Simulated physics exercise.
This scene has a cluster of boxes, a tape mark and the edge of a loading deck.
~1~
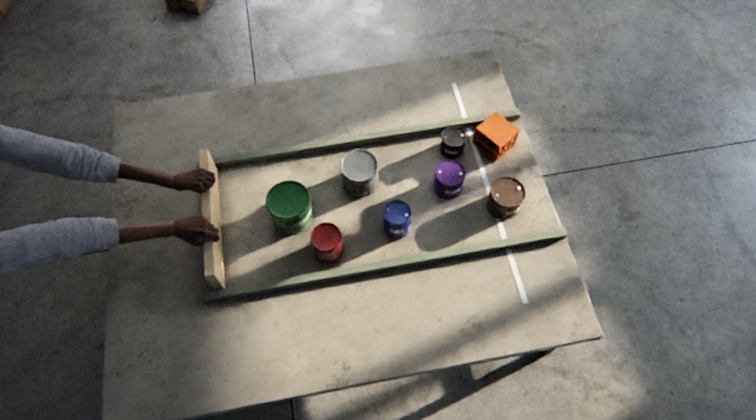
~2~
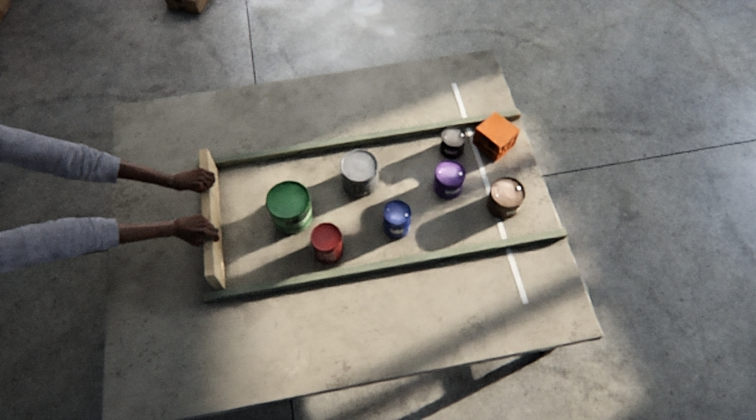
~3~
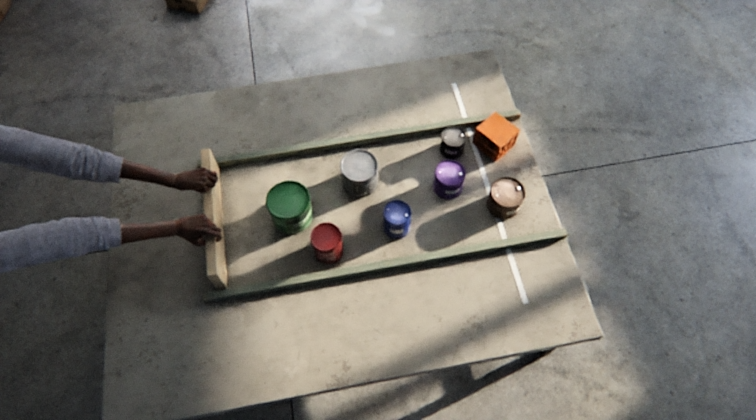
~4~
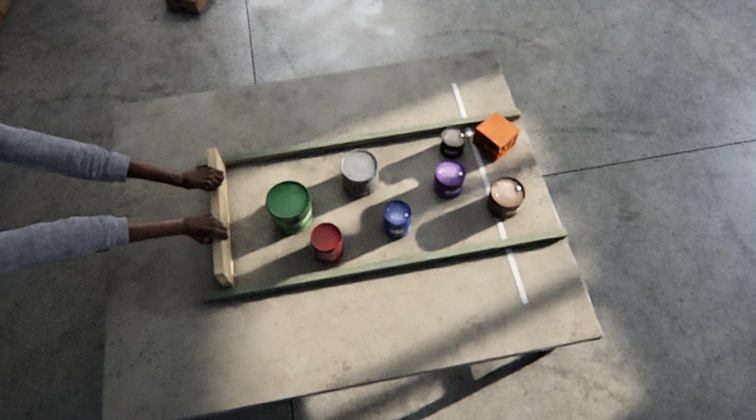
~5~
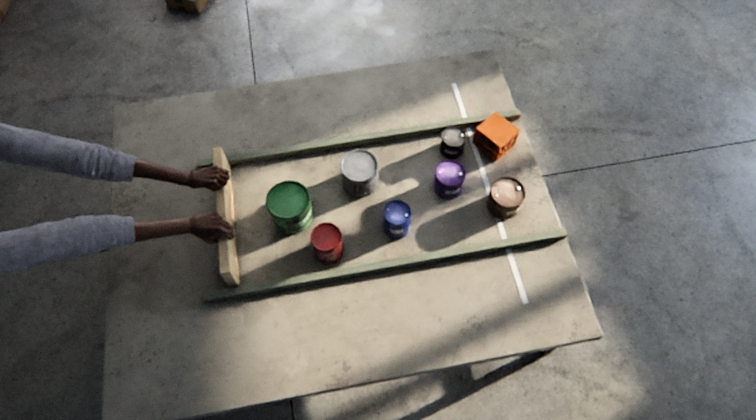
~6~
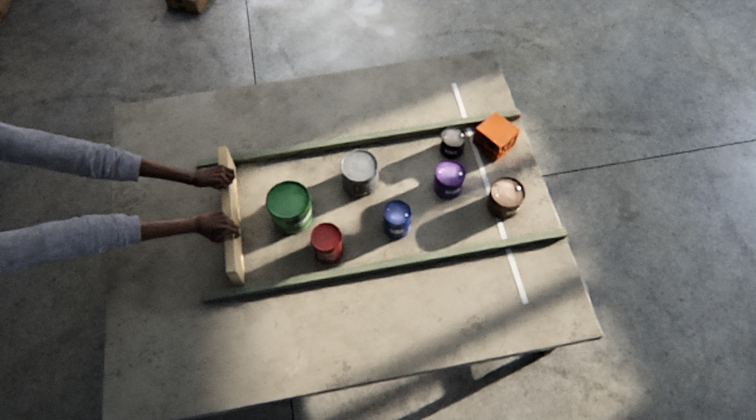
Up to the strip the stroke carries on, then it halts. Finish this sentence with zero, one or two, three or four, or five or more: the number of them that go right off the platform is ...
The number of them that go right off the platform is one or two.
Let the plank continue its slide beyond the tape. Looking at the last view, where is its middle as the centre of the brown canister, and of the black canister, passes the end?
Brown canister over the end: About (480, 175). Black canister over the end: About (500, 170).
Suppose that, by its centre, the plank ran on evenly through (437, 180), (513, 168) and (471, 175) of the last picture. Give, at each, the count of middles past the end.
0, 5 and 0.
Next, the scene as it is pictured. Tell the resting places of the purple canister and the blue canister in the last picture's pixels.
The first sits around (537, 161), while the other sits around (533, 196).
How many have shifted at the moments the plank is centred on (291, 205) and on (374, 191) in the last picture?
First 1 and then 4.
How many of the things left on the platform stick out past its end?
1.
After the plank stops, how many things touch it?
Number in contact with it: 3.
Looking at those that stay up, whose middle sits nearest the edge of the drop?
The purple canister, it is.
A little later, none off yet; orange crate at rest near (496, 137); brown canister at rest near (506, 198); black canister at rest near (453, 143).
When it is over, the number that fall off is one or two; down, brown canister and orange crate.
